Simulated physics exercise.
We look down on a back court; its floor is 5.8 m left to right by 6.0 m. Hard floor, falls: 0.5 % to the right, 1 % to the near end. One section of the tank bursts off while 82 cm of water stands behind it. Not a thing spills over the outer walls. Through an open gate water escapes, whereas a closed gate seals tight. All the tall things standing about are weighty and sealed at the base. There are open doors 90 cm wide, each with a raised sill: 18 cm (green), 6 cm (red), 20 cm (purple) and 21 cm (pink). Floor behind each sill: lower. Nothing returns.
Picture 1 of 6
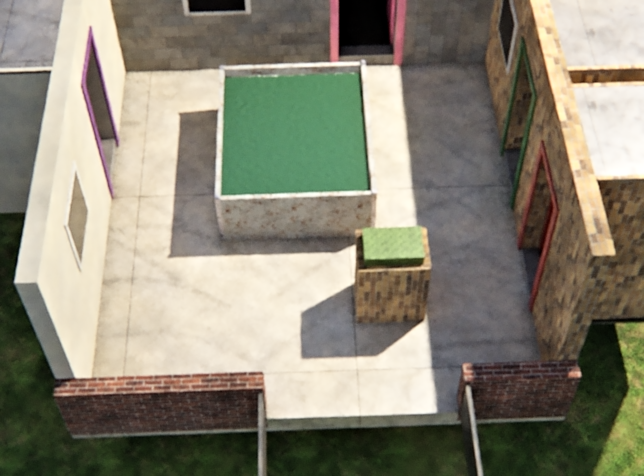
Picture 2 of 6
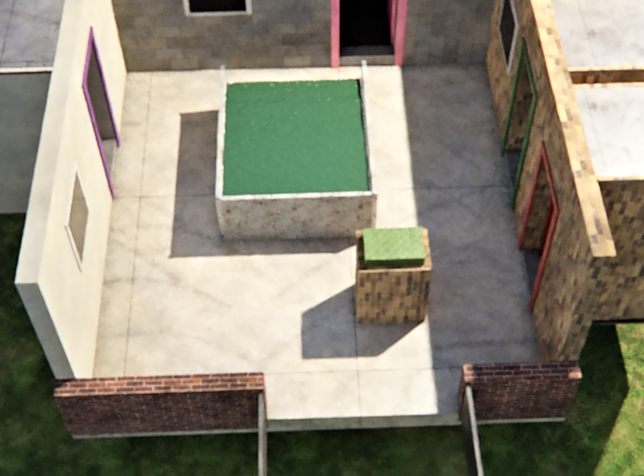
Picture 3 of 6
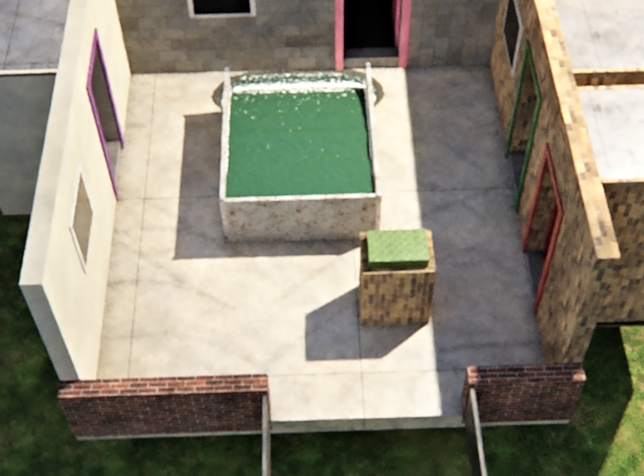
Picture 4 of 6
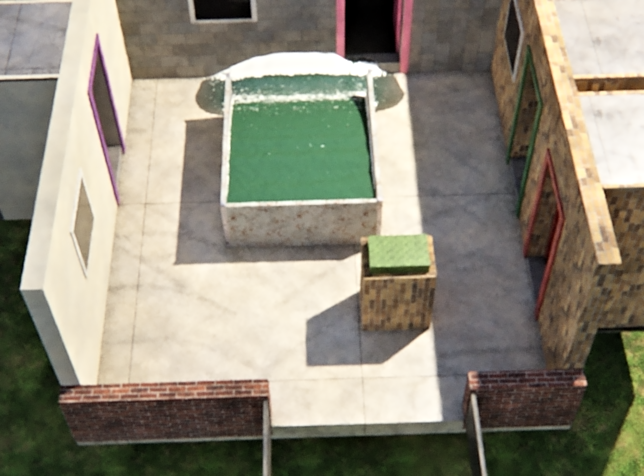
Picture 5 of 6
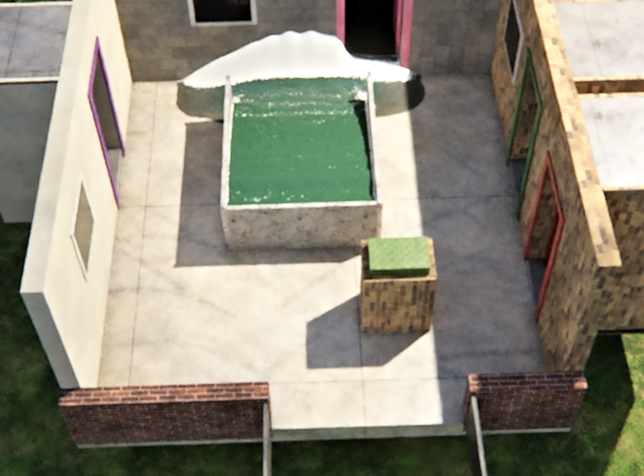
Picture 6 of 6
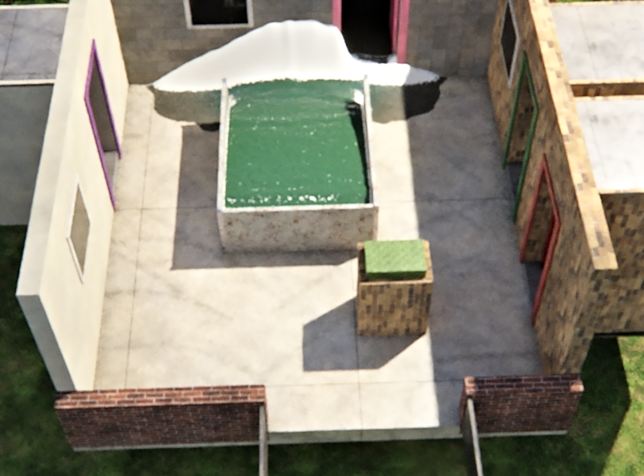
To begin with, a walled tank of green water stands still in a paved court beside a small brick block with a green top. Then water bursts out over the tank's far side, spreading left and right across the floor in a widening, white-crested sheet along the back wall.
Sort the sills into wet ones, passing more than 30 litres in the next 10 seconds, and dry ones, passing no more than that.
Green door: Dry; red door: Wet; purple door: Dry; pink door: Wet.
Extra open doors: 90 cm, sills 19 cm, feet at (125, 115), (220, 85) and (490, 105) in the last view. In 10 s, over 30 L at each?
Result in order - more than that, more than that, more than that.
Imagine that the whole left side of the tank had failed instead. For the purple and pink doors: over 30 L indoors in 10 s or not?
Then: Purple past it, pink not over.
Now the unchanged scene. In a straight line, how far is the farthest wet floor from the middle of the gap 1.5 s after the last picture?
Around 4.4 metres.
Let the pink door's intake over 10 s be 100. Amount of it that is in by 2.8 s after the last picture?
Fraction in by then: Around 100 per cent.
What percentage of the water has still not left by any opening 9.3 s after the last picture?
74 %.
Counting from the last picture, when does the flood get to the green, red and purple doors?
Green = 1.1 s, red = 1.6 s, purple = 0.7 s.
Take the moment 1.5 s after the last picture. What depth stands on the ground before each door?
Depths: Green door 10 cm, red door 0 cm, purple door 16 cm, pink door 38 cm.
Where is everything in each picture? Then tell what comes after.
In the first picture, the tank at (294, 131) is whole and still, 82 cm deep.
In the second picture, the front is at a hidden place, 1.1 m from the gap on the tank's far side; 0.5 m2 of floor is under water; 82 cm left at the back of the tank.
In the third picture, water pours out on the tank's far side and has run 1.3 m, to (220, 92); typically 14 cm deep outside, 82 cm at the tank's back.
In the fourth picture, the front is at (211, 79), 1.7 m from the gap on the tank's far side; 2.5 m2 of floor is under water; 82 cm left at the back of the tank.
In the fifth picture, water pours out on the tank's far side and has run 2.1 m, to (181, 83); typically 22 cm deep outside, 80 cm at the tank's back.
In the sixth picture, the front is at (442, 78), 2.5 m from the gap on the tank's far side; 3.2 m2 of floor is under water; 72 cm left at the back of the tank.
Then, 0.7 s after the last picture water covers 20 % of the floor and is deepest (58 cm) near (297, 98); green door not reached, red door not reached, purple door 3 cm at the sill, 0 L in, pink door 43 cm at the sill, 87 L in.
Then, 1.5 s after the last picture water covers 35 % of the floor and is deepest (53 cm) near (140, 87); green door 10 cm at the sill, 0 L in, red door not reached, purple door 16 cm at the sill, 0 L in, pink door 38 cm at the sill, 182 L in.
Then, 2.8 s after the last picture water covers 80 % of the floor and is deepest (30 cm) near (486, 77); green door 13 cm at the sill, 0 L in, red door 5 cm at the sill, 0 L in, purple door 15 cm at the sill, 0 L in, pink door 22 cm at the sill, 232 L in.
Then, 5.3 s after the last picture water covers 95 % of the floor and is deepest (22 cm) near (470, 358); green door 8 cm at the sill, 0 L in, red door 5 cm at the sill, 0 L in, purple door 8 cm at the sill, 1 L in, pink door 16 cm at the sill, 235 L in.
Then, 9.3 s after the last picture water covers 100 % of the floor and is deepest (14 cm) near (403, 385); green door 5 cm at the sill, 0 L in, red door 13 cm at the sill, 57 L in, purple door 5 cm at the sill, 1 L in, pink door 8 cm at the sill, 235 L in.
